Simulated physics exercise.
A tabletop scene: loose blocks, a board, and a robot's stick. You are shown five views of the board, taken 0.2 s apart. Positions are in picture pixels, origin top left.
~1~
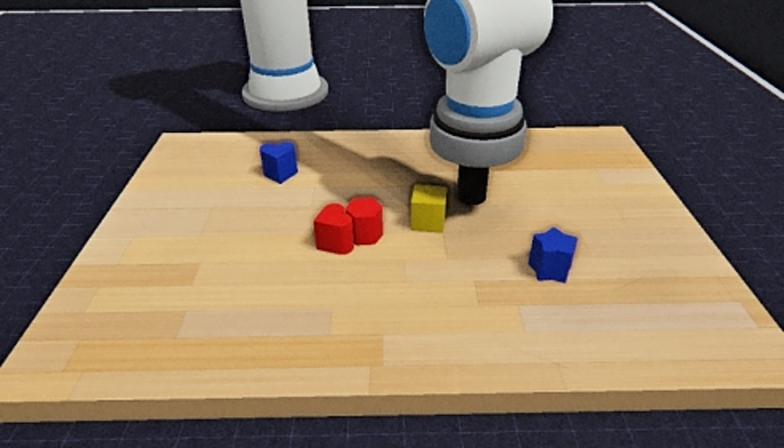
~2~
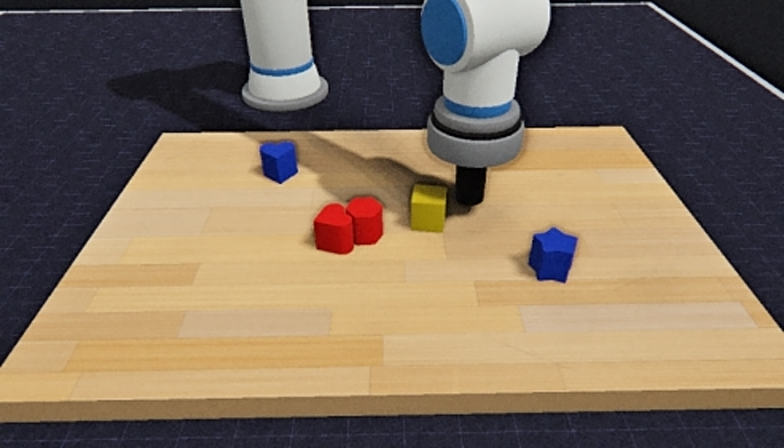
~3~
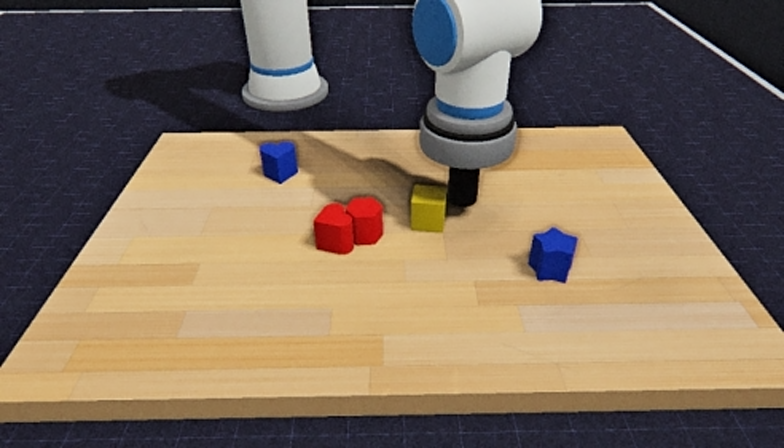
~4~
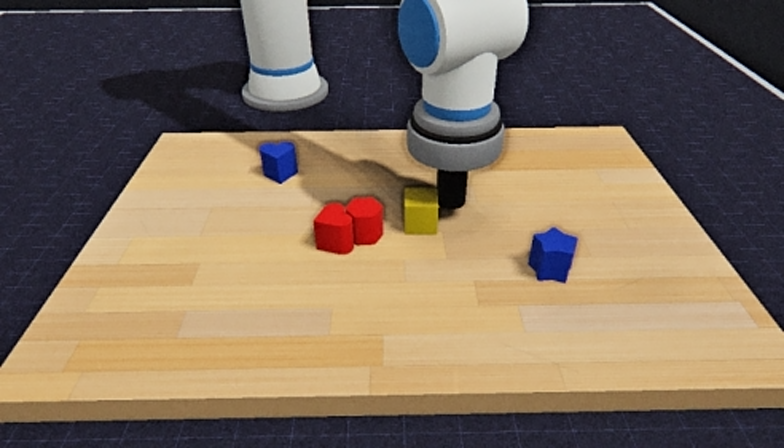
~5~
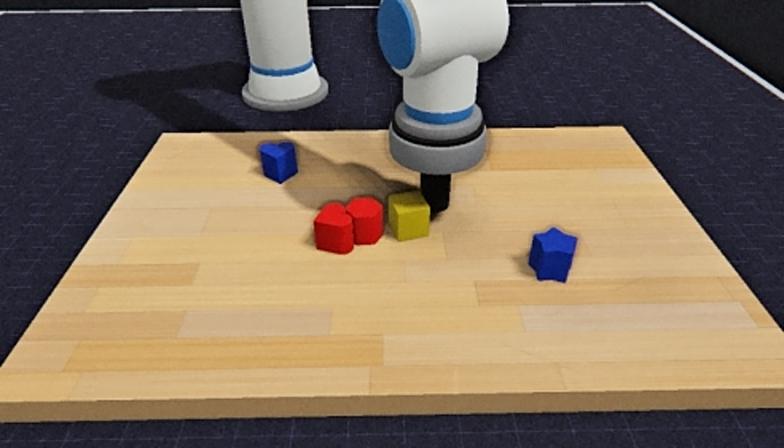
The robot arm's black stick moved a short way left across the wooden board and nudged the yellow block slightly toward two touching red blocks, while the red and blue blocks stayed still.
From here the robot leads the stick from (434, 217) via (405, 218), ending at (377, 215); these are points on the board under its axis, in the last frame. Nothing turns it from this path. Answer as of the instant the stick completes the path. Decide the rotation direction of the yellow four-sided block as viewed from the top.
Looking down: Anticlockwise.
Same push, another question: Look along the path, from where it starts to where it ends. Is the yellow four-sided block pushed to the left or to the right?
The left.
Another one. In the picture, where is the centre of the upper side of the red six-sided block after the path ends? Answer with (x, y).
Its top face will be centred at roughly (349, 216).
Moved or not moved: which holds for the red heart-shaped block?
Here the red heart-shaped block moves off its spot.
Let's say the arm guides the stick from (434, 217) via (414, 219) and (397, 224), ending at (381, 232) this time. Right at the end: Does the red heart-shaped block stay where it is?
No.
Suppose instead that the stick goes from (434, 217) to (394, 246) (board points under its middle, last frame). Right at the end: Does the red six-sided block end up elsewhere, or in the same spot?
It is shoved along.
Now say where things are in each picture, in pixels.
In the first picture, tip of the stick at (471, 198), middles of tops, red heart-shaped block at (334, 215), red six-sided block at (364, 207), yellow four-sided block at (429, 194).
In the second picture, stick at (469, 198), nothing pushed.
In the third picture, stick at (462, 199), nothing pushed.
In the fourth picture, stick at (451, 201), yellow four-sided block at (421, 197).
In the fifth picture, stick at (434, 205), red heart-shaped block at (334, 215), red six-sided block at (364, 207), yellow four-sided block at (409, 201).
The first path, step by step. Halfway along, stick at (404, 206); red heart-shaped block at (319, 218); red six-sided block at (351, 214), turned 15° clockwise; yellow four-sided block at (390, 207), turned 45° anticlockwise.
At the end, stick at (376, 202); red heart-shaped block at (317, 218), turned 15° clockwise; red six-sided block at (349, 216), turned 20° clockwise; yellow four-sided block at (387, 207), turned 60° anticlockwise.
